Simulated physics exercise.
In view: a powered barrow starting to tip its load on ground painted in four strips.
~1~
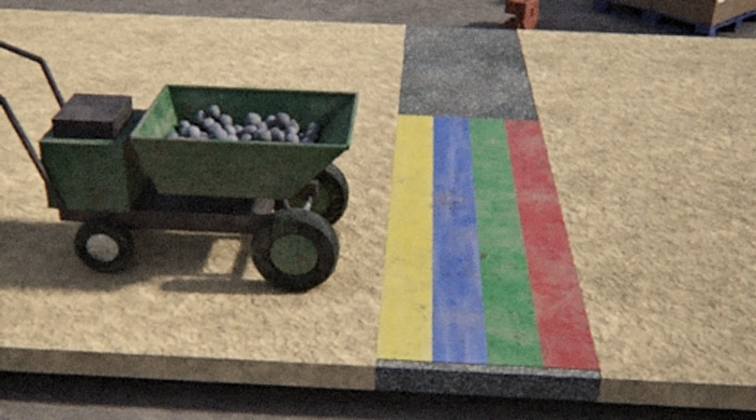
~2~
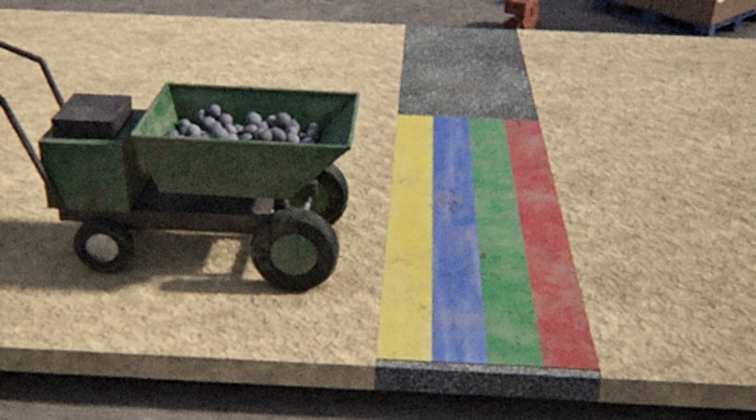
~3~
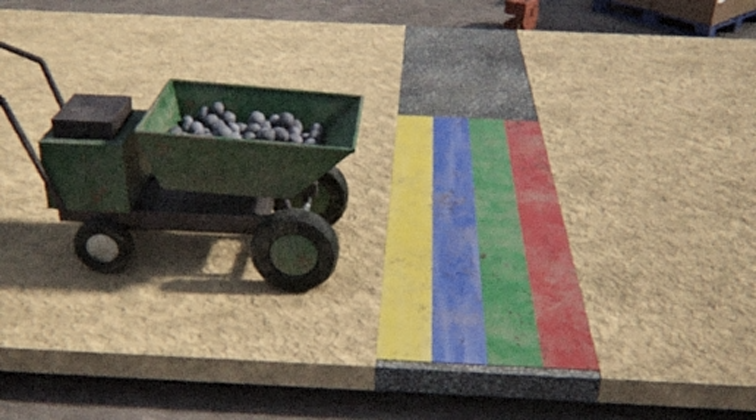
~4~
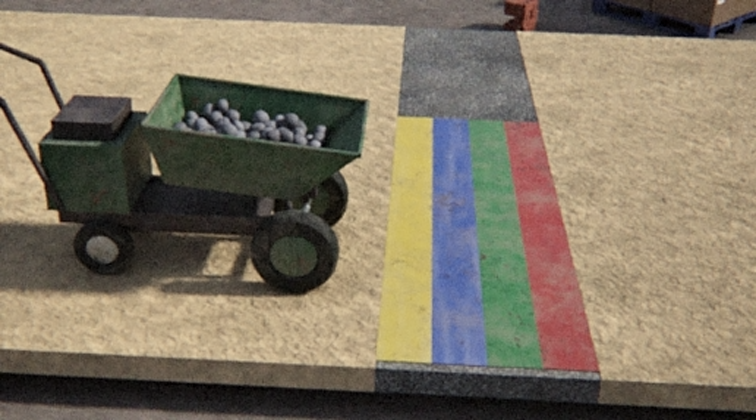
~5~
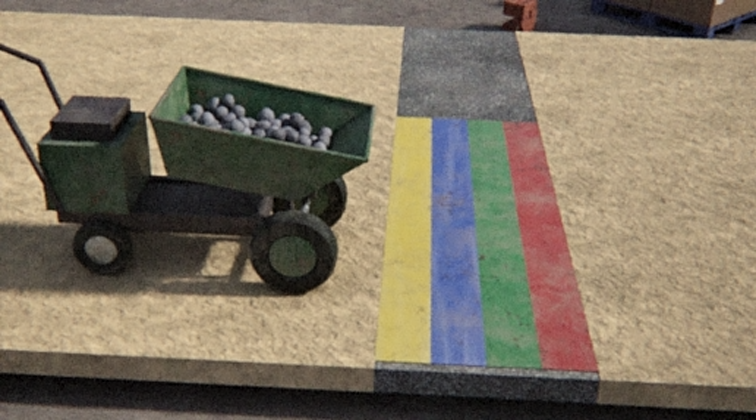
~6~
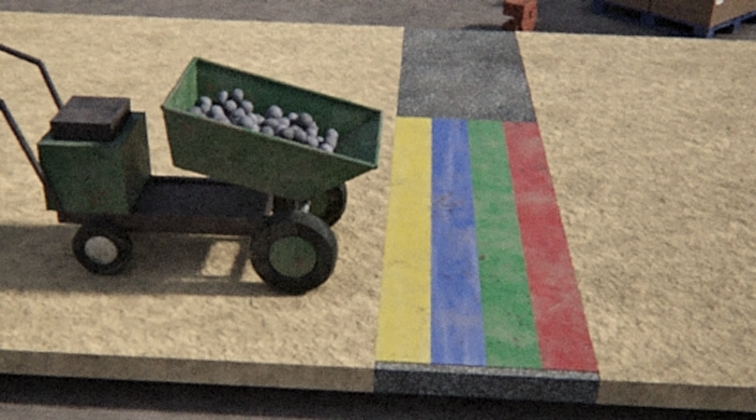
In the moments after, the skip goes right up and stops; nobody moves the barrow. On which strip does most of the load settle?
The blue one gets the largest share.
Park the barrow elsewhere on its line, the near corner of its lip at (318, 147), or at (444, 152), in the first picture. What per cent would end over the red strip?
About 10 and 40 per cent.
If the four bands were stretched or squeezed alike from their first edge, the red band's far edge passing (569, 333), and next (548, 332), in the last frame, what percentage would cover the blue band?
In turn 40 and 30 in a hundred.
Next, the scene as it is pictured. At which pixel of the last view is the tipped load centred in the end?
Roughly at (470, 261).
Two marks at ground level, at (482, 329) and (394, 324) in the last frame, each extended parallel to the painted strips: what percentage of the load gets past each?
About 40 and 90 per cent.
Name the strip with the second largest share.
In second place: That green strip.
Just after the last frame, skip tipped steeply; every one in the skip.
A moment on, skip tipped steeply; the larger part in the skip; just a few over the yellow strip; roughly a quarter over the blue strip; just a few over the green strip.
Further on, skip tipped right over; about a tenth in the skip; about a tenth over the yellow strip; roughly half over the blue strip; roughly a quarter over the green strip; about a tenth over the red strip; just a few off the paint.
When it is over, skip tipped right over; about a tenth in the skip; about a tenth over the yellow strip; roughly half over the blue strip; roughly a quarter over the green strip; about a tenth over the red strip; just a few off the paint.
